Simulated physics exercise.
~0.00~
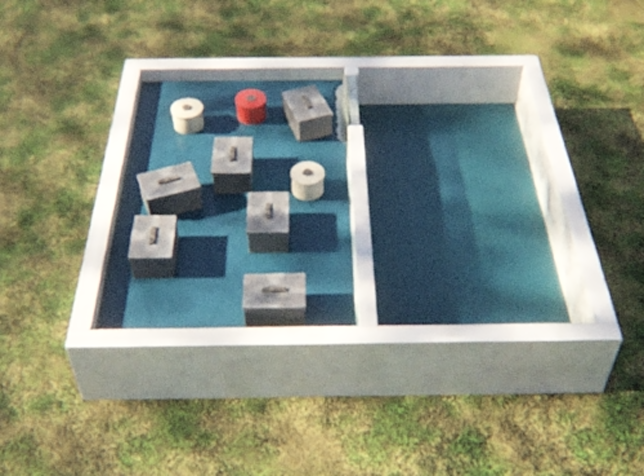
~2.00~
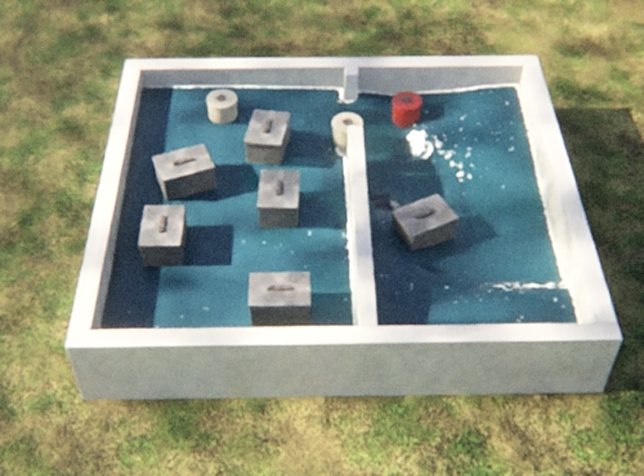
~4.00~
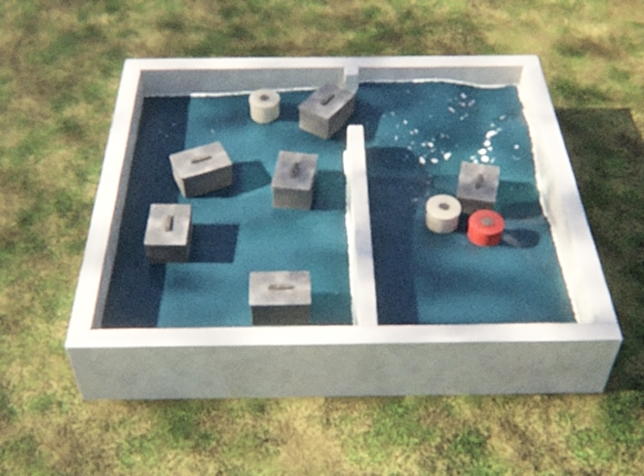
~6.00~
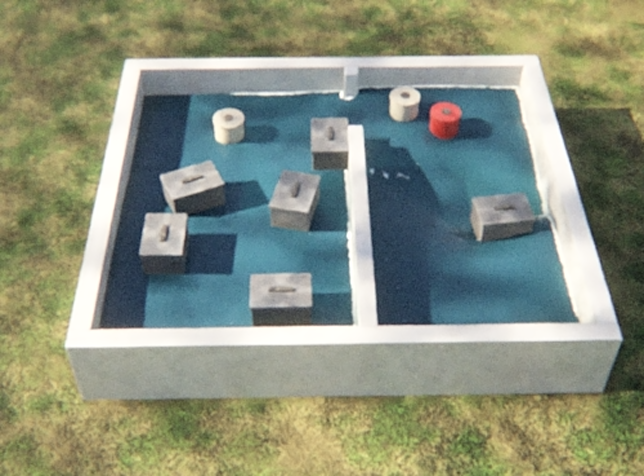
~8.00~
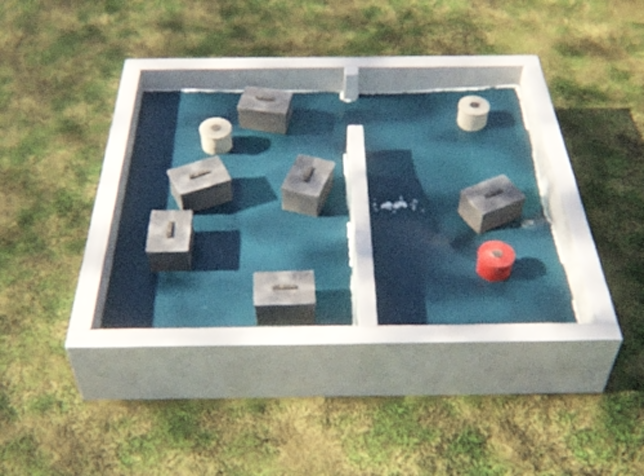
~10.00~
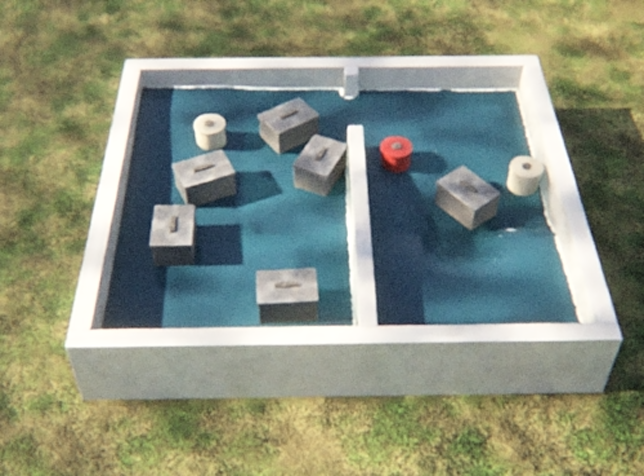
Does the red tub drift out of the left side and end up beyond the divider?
Yes, it floats through the gap and ends up on the right side, still afloat near the dividing wall.
A red tub floated through the gap in a low basin's dividing wall, along with a white tub and a gray box, as water spread to the right. It drifted around there and ended up still afloat, just right of the divider.
